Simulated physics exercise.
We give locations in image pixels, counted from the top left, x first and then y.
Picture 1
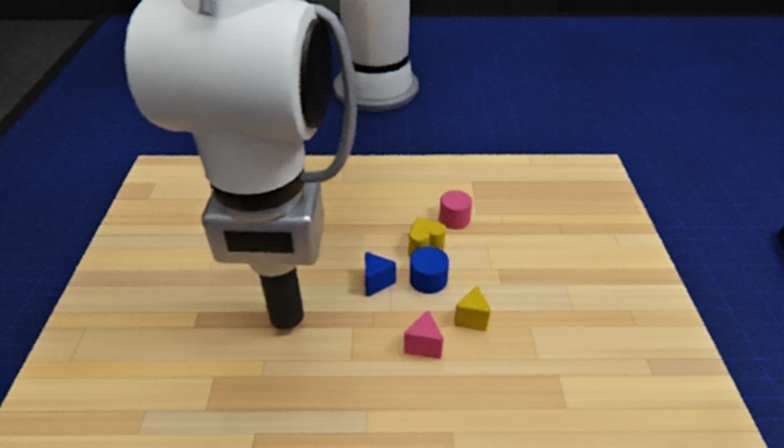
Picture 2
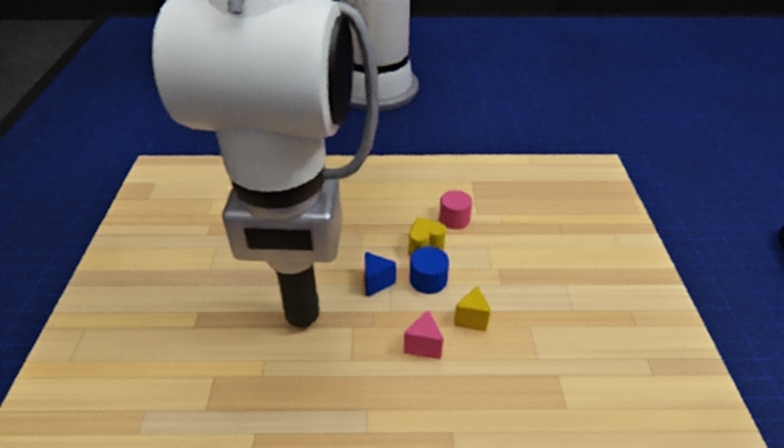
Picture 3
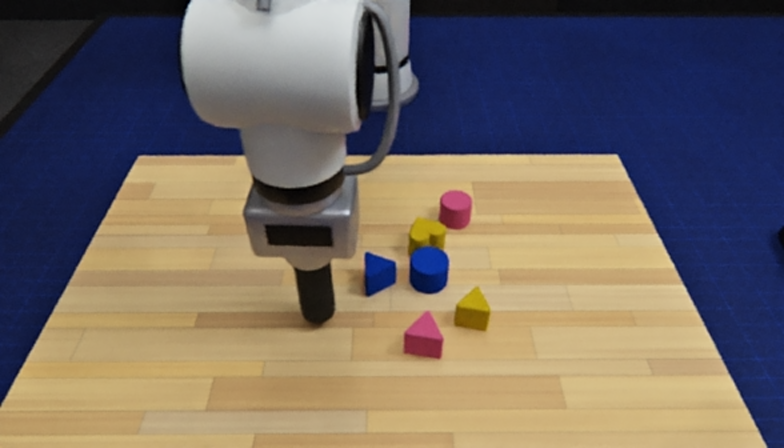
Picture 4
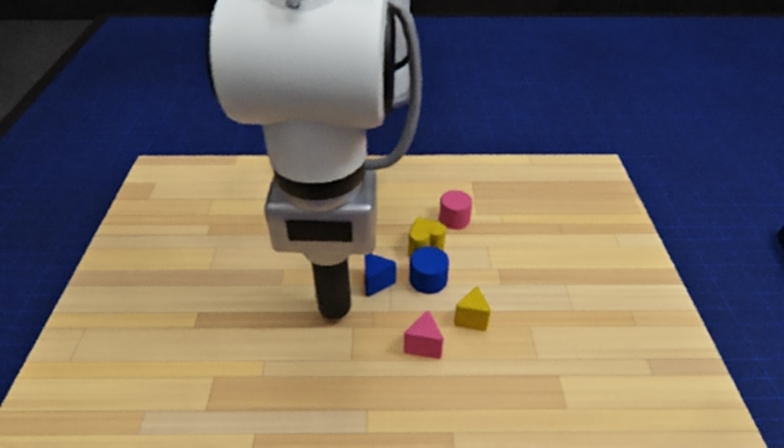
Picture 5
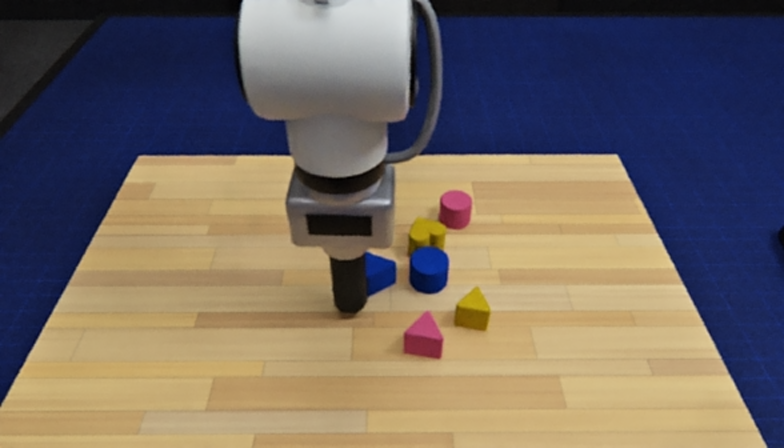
A white robot arm holding a black rod upright slid slowly to the right across a wooden board, drawing close to the blue triangular piece, while the blue, yellow and pink blocks all stayed still.
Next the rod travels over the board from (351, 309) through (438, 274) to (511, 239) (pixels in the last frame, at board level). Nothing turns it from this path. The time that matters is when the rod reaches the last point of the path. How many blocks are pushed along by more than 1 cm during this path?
That push would leave two blocks displaced by more than about 1 cm.
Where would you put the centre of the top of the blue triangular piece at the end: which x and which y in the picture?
My prediction: (396, 247).
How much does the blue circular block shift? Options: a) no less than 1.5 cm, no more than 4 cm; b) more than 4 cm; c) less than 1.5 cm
b.
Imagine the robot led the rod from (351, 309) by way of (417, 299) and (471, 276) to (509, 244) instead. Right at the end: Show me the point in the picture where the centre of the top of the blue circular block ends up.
My prediction: (463, 227).
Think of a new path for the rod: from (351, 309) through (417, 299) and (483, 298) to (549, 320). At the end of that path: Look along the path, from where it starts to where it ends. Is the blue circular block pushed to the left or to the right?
Slides left.
The first path, step by step. One third of the way, rod (412, 278); blue triangular piece (395, 248), turned 105° anticlockwise; blue circular block (444, 254).
Two thirds of the way, rod (465, 254); blue triangular piece (396, 247), turned 110° anticlockwise; blue circular block (500, 235).
At the end, rod (513, 232); blue triangular piece (396, 247), turned 110° anticlockwise; yellow heart block not moved; blue circular block (549, 226).
